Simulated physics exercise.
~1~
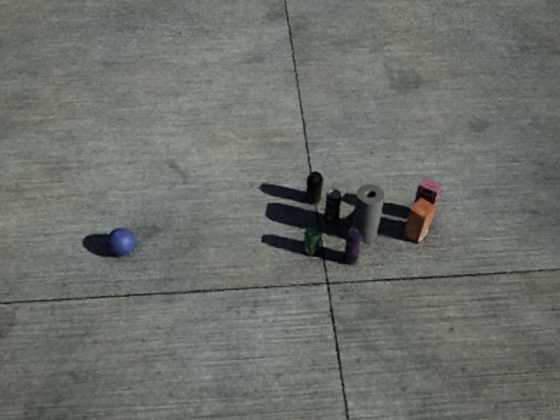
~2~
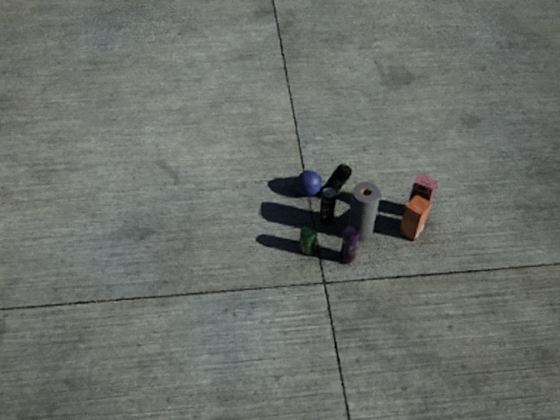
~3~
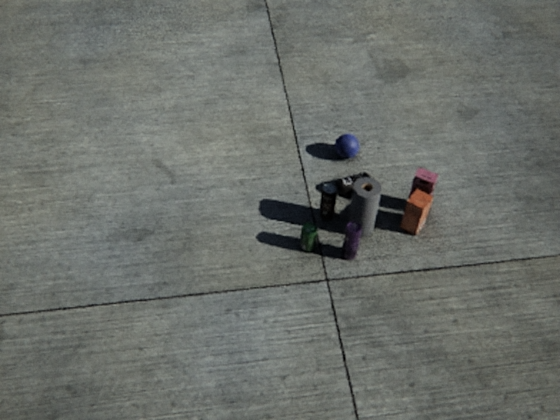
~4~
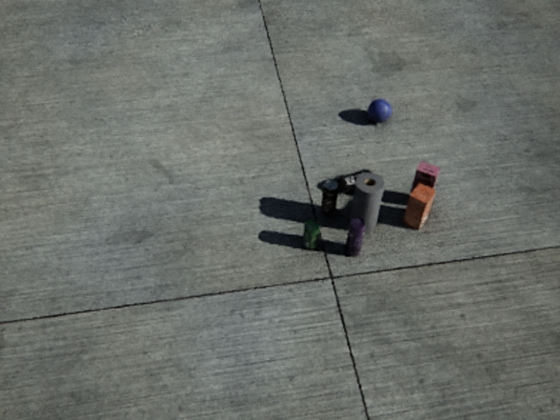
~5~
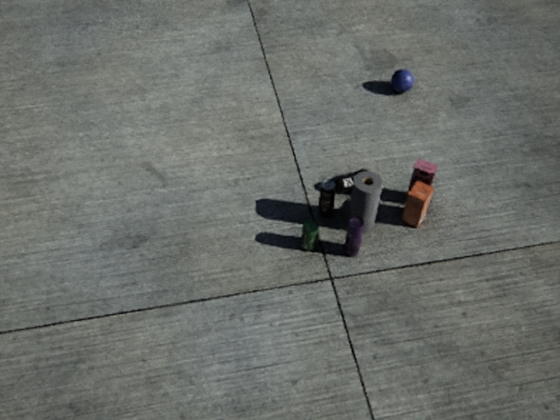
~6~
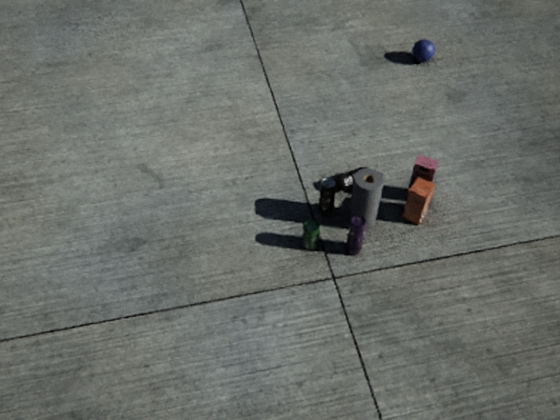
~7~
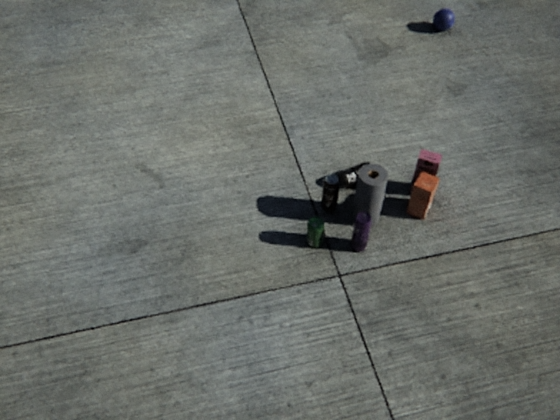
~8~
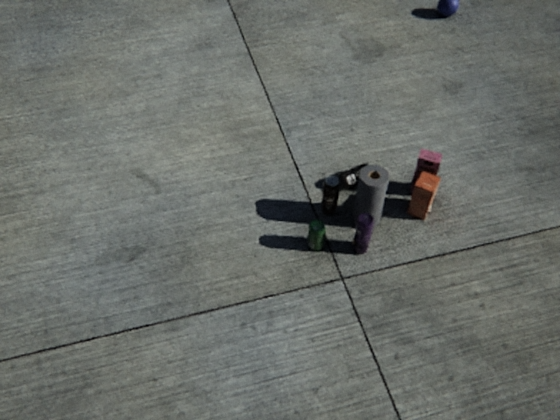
A blue ball rolls in from the left across grey concrete slabs toward a small cluster of cans, a thick grey roll and two cartons, one pink and one orange. It reaches the back of the group and meets the black can, which tips over to the right. The ball veers away up and to the right while the can drops onto its side behind the grey roll. The ball keeps rolling toward the top right, and nothing else falls. At the end it is at the upper edge of the view, with the black can lying down and the others still upright.
